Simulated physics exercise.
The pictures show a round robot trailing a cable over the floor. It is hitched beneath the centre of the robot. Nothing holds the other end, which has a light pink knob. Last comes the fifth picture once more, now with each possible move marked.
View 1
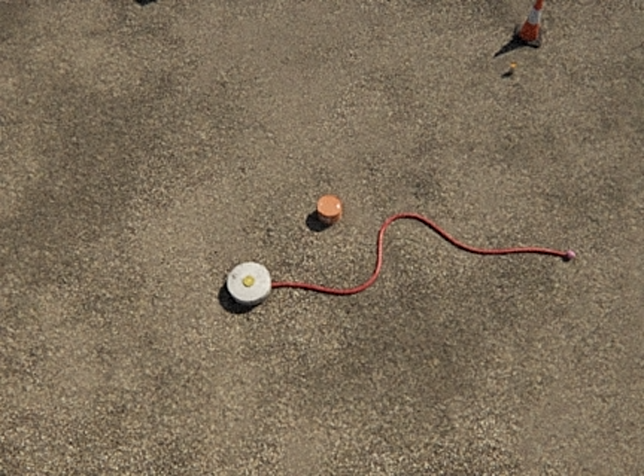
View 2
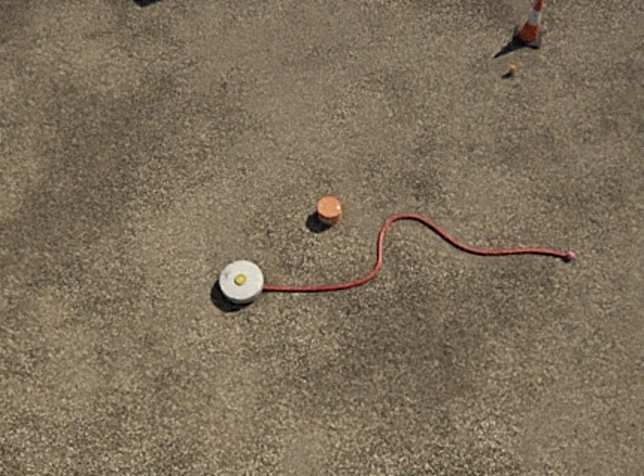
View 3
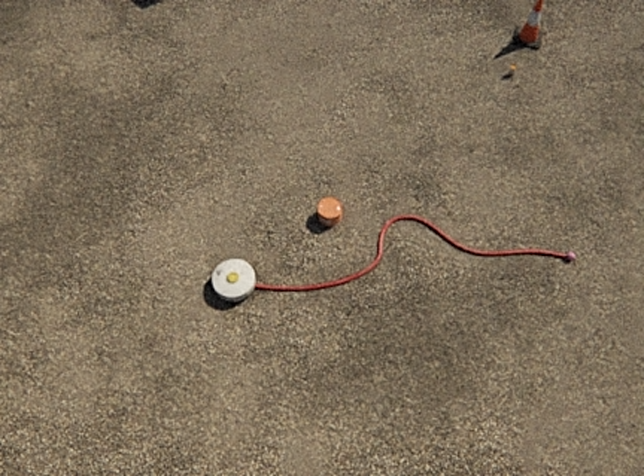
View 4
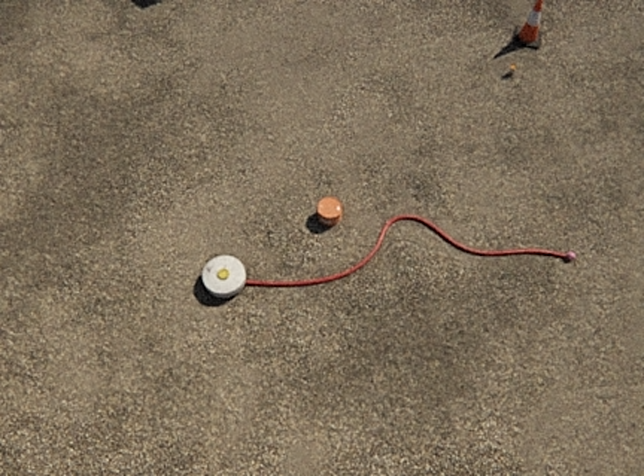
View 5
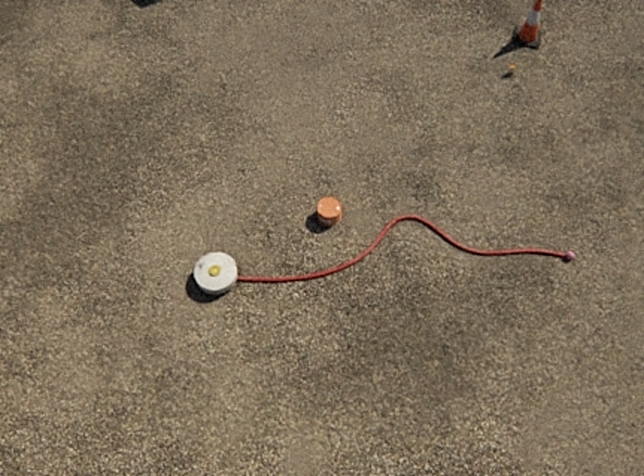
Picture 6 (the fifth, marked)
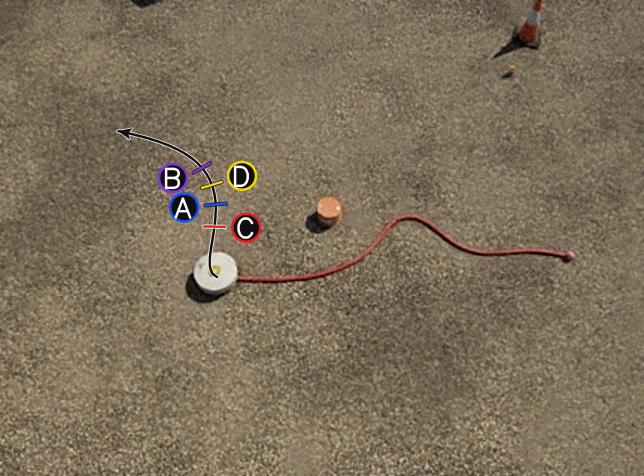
On sunlit rough ground, a round white robot creeping left, straightening the trailing red cable beside an orange tub and traffic cone.
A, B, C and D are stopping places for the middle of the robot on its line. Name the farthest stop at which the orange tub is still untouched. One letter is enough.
It can go as far as D.
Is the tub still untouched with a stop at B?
No.
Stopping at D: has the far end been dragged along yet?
By then, no.
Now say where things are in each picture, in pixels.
In the first frame, robot (250, 284); free end (571, 255); orange tub (330, 210).
In the second frame, robot (242, 283); orange tub (330, 211).
In the third frame, robot (234, 281); orange tub (330, 212).
In the fourth frame, robot (225, 277); orange tub (330, 212).
In the fifth frame, robot (216, 274); orange tub (329, 211); free end (570, 256).
On the copy, A at (216, 204); B at (202, 168); C at (214, 227); D at (212, 185); the route from (217, 277) via (207, 174) to (118, 131).
On D. First, robot (211, 242), middle of the cable (391, 230), free end (570, 256).
Then, robot (215, 208), middle of the cable (389, 232), free end (570, 256).
Finally, robot (211, 181), middle of the cable (384, 235), free end (570, 256); nothing has been touched.
By contrast, A is safe but short; B brings the cable against the tub; C is safe but short.
